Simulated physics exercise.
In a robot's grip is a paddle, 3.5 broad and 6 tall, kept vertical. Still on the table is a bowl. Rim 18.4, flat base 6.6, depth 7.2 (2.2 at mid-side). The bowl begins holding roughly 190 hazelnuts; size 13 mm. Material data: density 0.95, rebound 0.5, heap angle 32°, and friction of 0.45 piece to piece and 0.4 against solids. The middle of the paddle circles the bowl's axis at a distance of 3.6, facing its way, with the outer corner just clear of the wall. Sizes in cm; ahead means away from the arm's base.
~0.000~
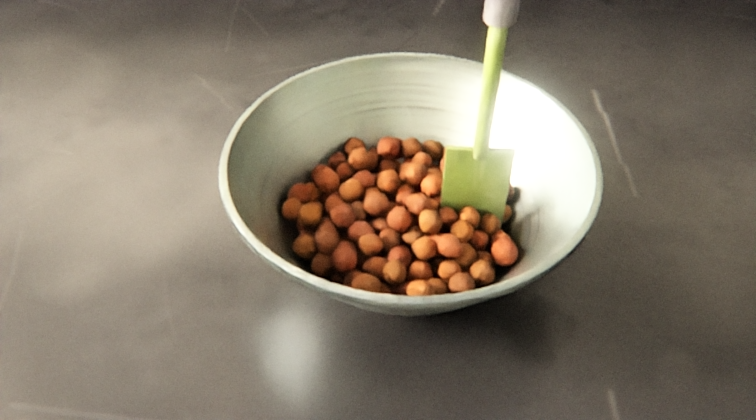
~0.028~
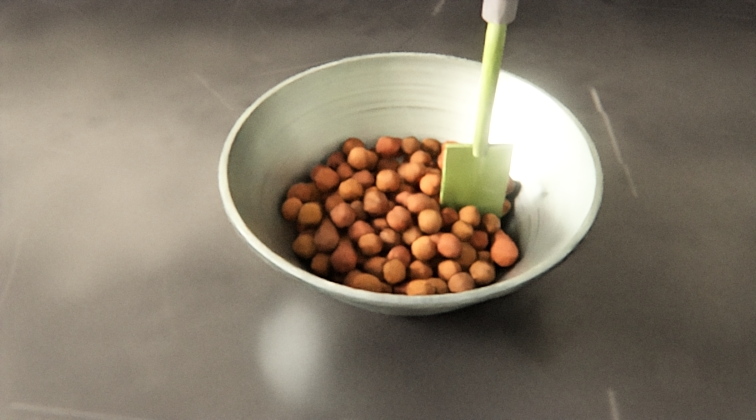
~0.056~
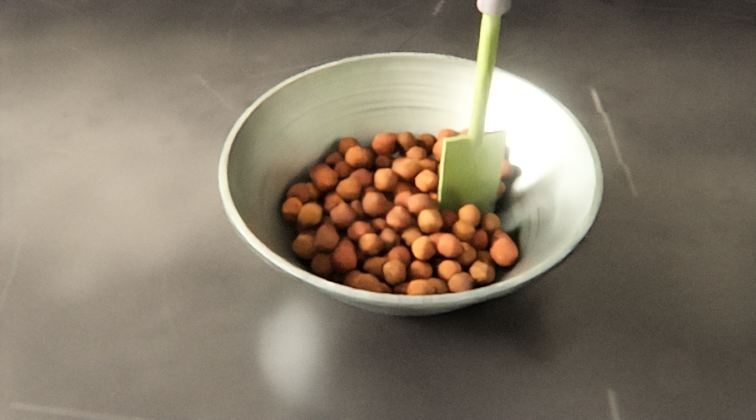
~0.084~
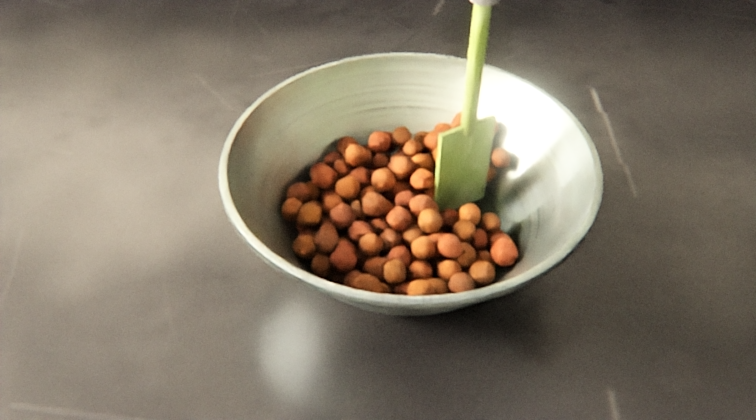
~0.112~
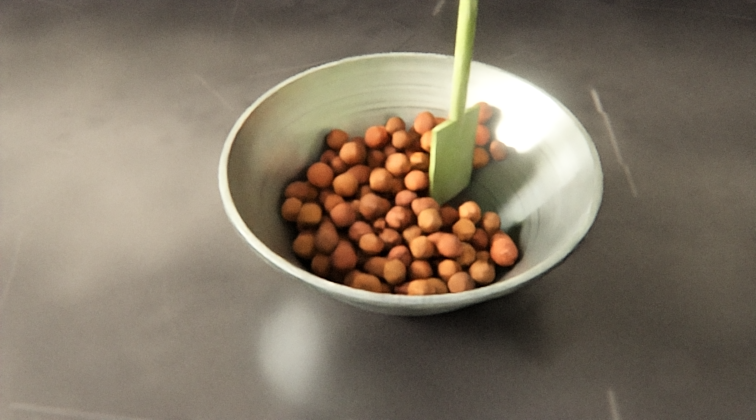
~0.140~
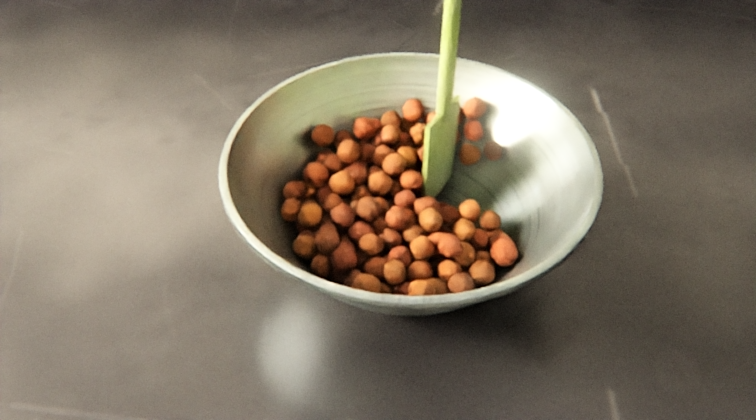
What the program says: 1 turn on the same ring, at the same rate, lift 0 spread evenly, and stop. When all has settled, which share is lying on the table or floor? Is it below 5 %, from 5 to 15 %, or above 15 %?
Below 5 %.
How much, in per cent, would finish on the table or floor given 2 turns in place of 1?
About 0 per cent.
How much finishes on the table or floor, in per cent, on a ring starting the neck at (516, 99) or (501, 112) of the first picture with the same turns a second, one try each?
I'd guess some 0 and 0 percent.
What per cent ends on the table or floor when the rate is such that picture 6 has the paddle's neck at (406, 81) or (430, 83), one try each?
Around 5 and 0 per cent respectively.
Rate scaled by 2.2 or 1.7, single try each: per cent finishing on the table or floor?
I'd expect near 20 per cent, then near 5 per cent.
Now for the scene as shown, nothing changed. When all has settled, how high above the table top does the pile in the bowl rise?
About 7.0 cm.
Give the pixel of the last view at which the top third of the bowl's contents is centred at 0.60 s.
In the last picture it sits around (490, 236).
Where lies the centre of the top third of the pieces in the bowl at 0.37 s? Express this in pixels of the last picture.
Near (309, 208).
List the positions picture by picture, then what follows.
The first frame shows the paddle neck at (484, 124), 0° round; upper third of the load around (400, 210), from x 295 to 505, top at y 150; 188 in the bowl.
The second frame shows the paddle neck at (484, 121), 5° round; upper third of the load around (402, 206), from x 295 to 505, top at y 145.
The third frame shows the paddle neck at (480, 111), 18° round; upper third of the load around (402, 203), from x 295 to 505, top at y 140.
The fourth frame shows the paddle neck at (471, 101), 32° round; upper third of the load around (399, 196), from x 295 to 505, top at y 125.
The fifth frame shows the paddle neck at (460, 93), 46° round; upper third of the load around (396, 177), from x 290 to 505, top at y 110.
The sixth frame shows the paddle neck at (446, 87), 60° round; upper third of the load around (391, 174), from x 290 to 505, top at y 110; 188 in the bowl.
After 0.37 s, 176° round, highest piece 8 above the table; 188 in the bowl.
After 0.60 s, 292° round, highest piece 8 above the table; 188 in the bowl.
After 0.91 s, 0° round, highest piece 7 above the table; 188 in the bowl.
After 1.61 s, 0° round, highest piece 7 above the table; 188 in the bowl.
In the end, 188 in the bowl. That is 0 % on the table or floor.
